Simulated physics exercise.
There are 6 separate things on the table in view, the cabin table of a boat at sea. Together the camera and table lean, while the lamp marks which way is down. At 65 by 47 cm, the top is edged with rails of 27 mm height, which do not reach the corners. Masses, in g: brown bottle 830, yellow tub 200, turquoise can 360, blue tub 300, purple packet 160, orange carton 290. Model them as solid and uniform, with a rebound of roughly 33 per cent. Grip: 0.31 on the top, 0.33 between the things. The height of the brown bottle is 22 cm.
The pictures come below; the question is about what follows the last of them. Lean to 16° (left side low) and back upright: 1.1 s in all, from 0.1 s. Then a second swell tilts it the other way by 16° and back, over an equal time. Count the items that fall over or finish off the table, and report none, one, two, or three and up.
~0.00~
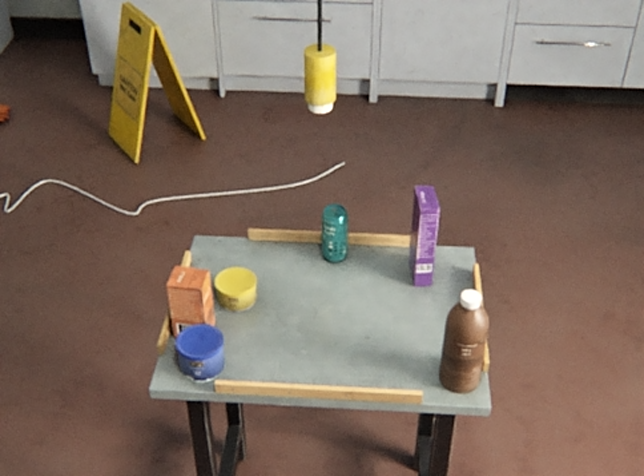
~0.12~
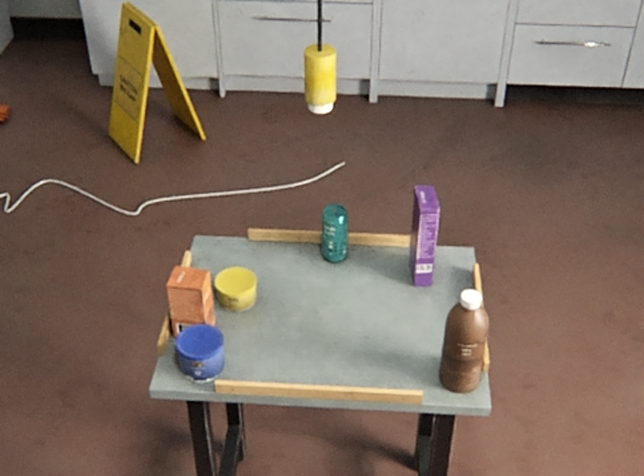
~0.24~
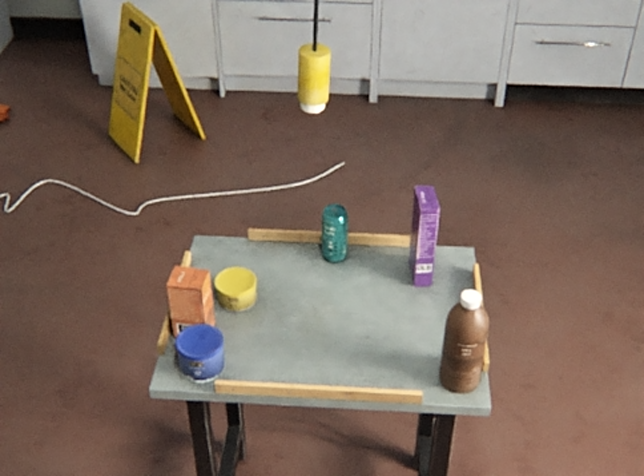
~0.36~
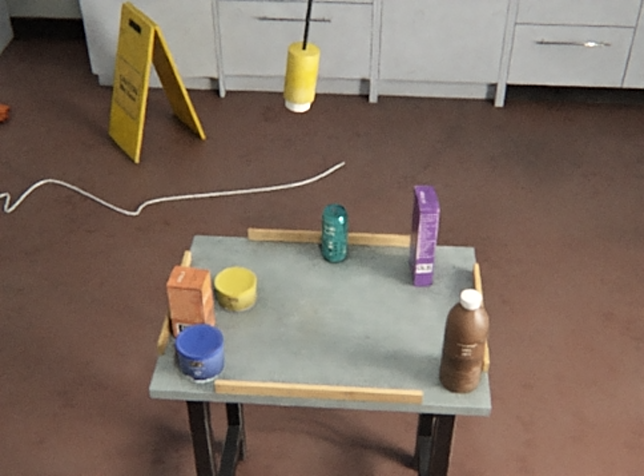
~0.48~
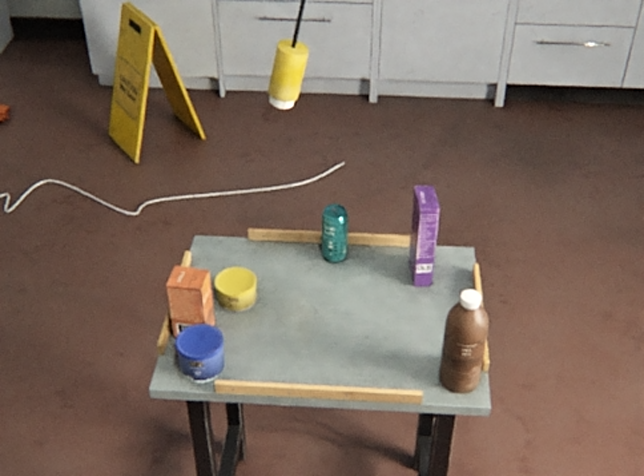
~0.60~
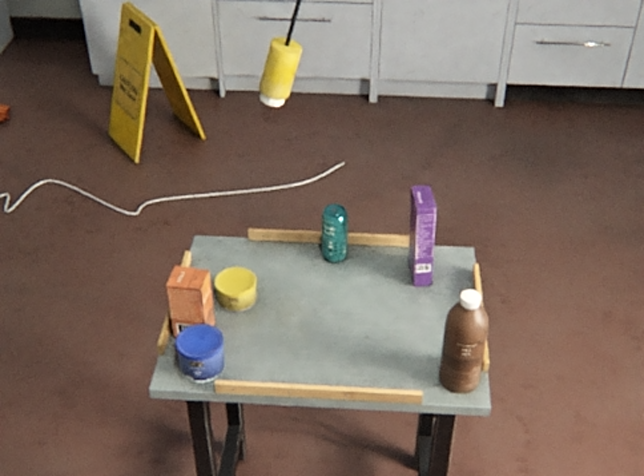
Count: A single one.
By 0.90 s, boat heeled 9°, left side down; purple packet rocked 54° off its seat.
By 1.00 s, boat heeled 5°, left side down; purple packet on its side.
By 1.20 s, boat level; purple packet on its side.
When it is over (2.8 s), lying over on the table, purple packet; the other 5 within 5 cm of the start. End places, in pixels of the last picture, brown bottle near (465, 339), yellow tub near (236, 290).
